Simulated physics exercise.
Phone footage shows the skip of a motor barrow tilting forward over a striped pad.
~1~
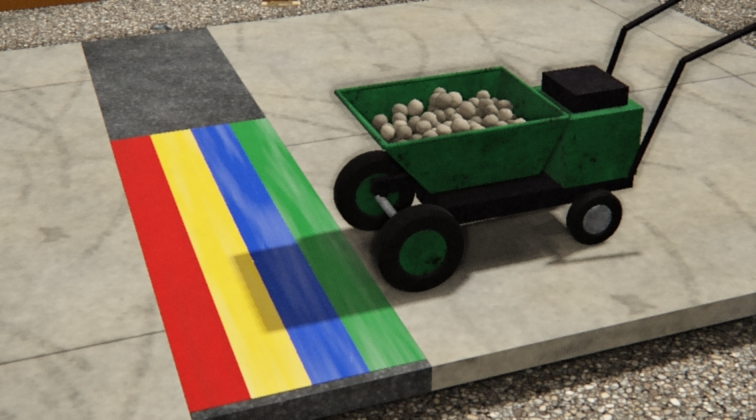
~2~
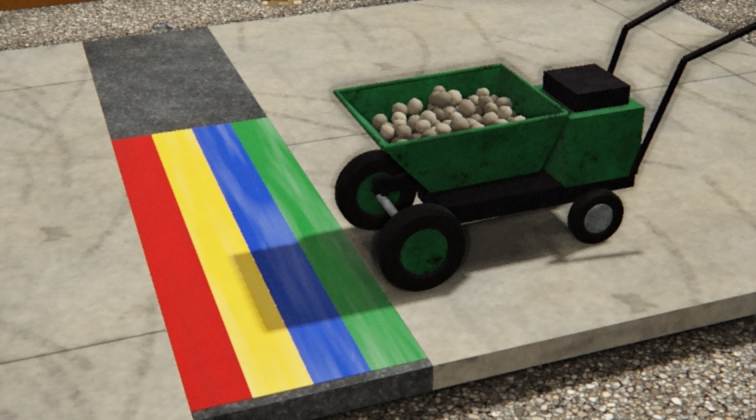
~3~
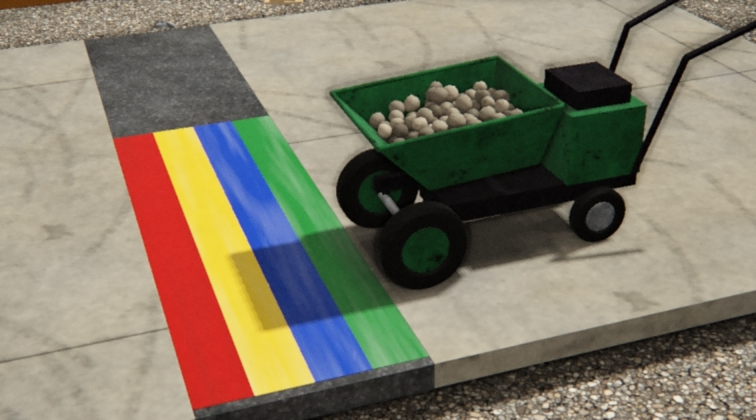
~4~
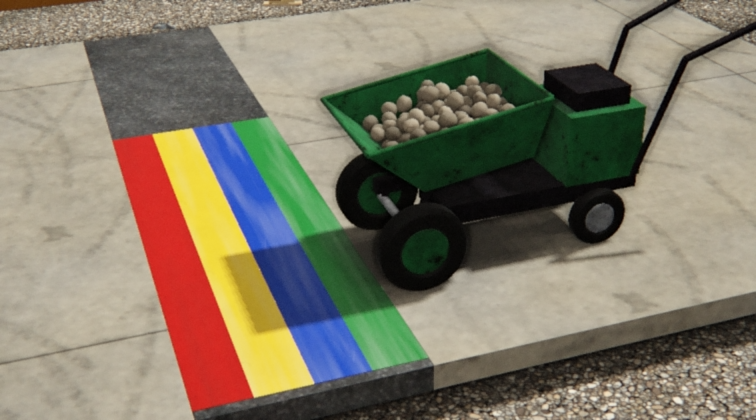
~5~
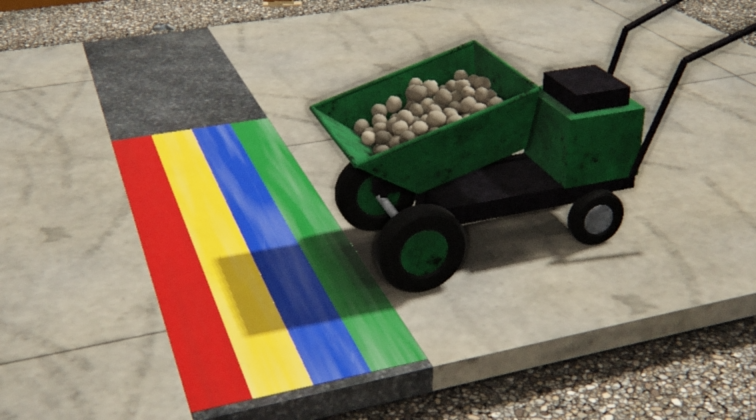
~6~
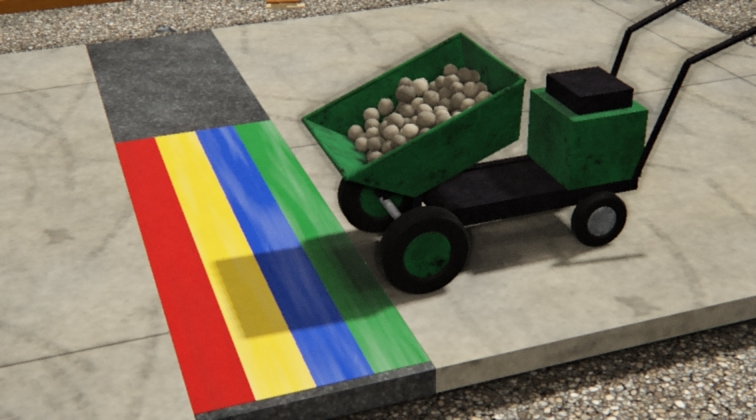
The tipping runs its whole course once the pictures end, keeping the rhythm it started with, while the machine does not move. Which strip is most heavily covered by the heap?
The yellow strip.
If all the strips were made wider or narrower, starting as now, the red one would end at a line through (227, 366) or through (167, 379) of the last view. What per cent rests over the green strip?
The first gives around 0 per cent, the second around 0 per cent.
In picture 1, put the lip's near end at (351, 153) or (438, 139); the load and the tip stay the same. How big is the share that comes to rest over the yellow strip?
30 % and 20 %.
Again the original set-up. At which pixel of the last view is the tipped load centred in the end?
Near pixel (227, 281).
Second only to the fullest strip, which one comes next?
The second place goes to that red strip.
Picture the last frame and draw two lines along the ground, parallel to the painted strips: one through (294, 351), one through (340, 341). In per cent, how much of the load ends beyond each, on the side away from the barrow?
That's 60 in a hundred for the first and 80 in a hundred for the second.
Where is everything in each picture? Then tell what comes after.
In the first frame, lip of the skip at (385, 147), level; top of the load at (456, 122), river pebbles; green strip at (375, 326); blue strip at (320, 338); yellow strip at (264, 350); red strip at (206, 362).
In the second frame, lip of the skip at (384, 148), tipped barely; top of the load at (456, 120).
In the third frame, lip of the skip at (379, 149), tipped barely; top of the load at (488, 115).
In the fourth frame, lip of the skip at (369, 156), tipped a little; top of the load at (480, 110).
In the fifth frame, lip of the skip at (356, 166), tipped clearly; top of the load at (468, 93).
In the sixth frame, lip of the skip at (347, 178), tipped clearly; top of the load at (457, 88); green strip at (379, 328); blue strip at (325, 340); yellow strip at (269, 352); red strip at (211, 364).
Soon after the last picture, skip tipped steeply; all in the skip.
A little later, skip tipped right over; about two thirds in the skip; a small part over the blue strip; about a third over the yellow strip; a stray few over the red strip.
Later still, skip tipped right over; about a quarter in the skip; a stray few over the green strip; a small part over the blue strip; about a third over the yellow strip; about a quarter over the red strip; a small part off the paint.
At rest, skip tipped right over; about a quarter in the skip; a stray few over the green strip; a small part over the blue strip; about a third over the yellow strip; about a quarter over the red strip; a small part off the paint.
